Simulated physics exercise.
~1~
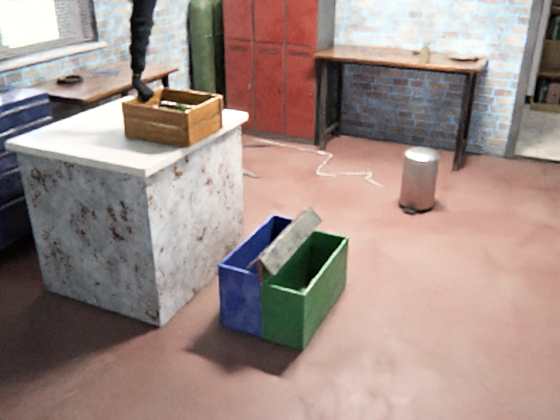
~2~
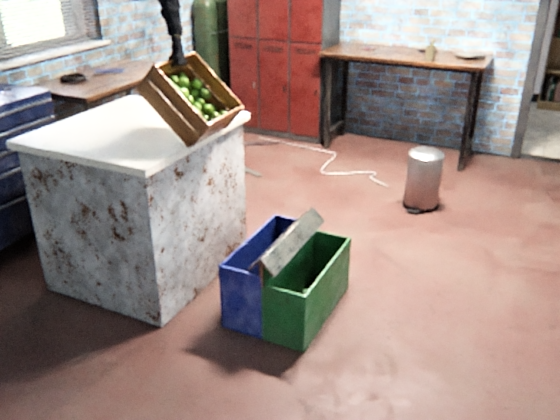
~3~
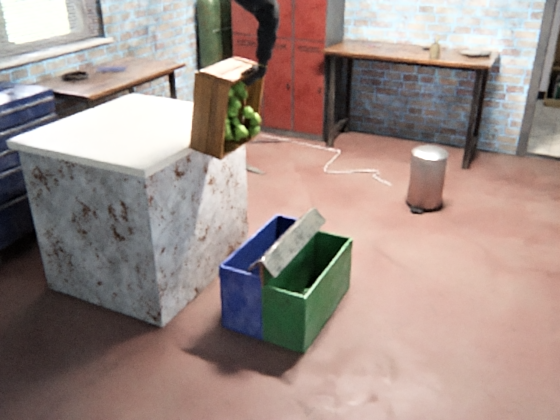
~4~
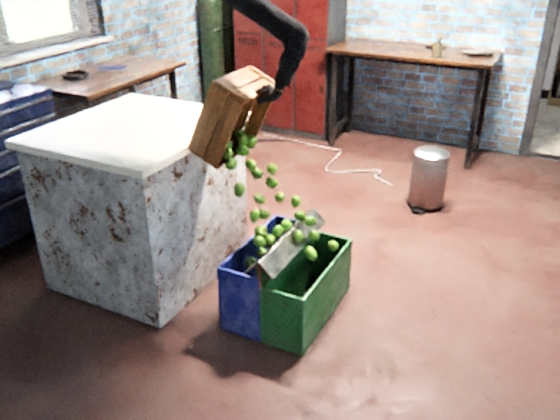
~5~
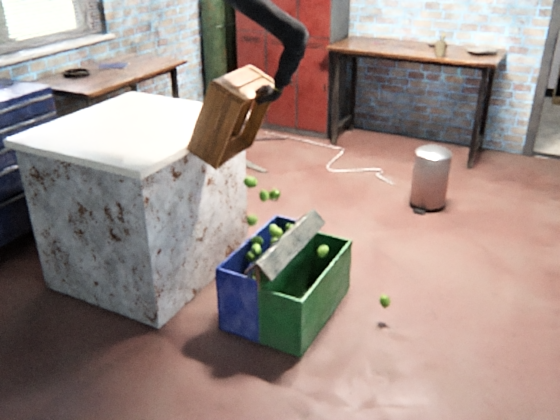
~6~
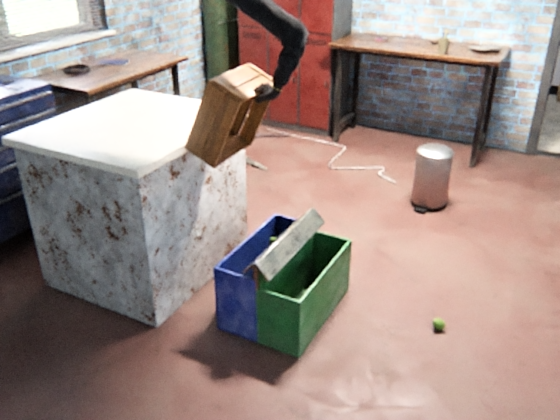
A dark robotic arm handles a wooden crate of green limes on a white-topped, stained bench at the left of a workshop, seen from slightly above. On the reddish floor stand a blue tote and a green box, with a grey ridge over their shared wall, while red lockers, a table and a metal bin sit behind. The arm lifts the crate, tips it rightward and swings it past the bench edge. Limes tumble out over the ridge, mostly into the blue tote, some into the green box. One lands on the floor at right and rests there as the emptied crate stays tilted.
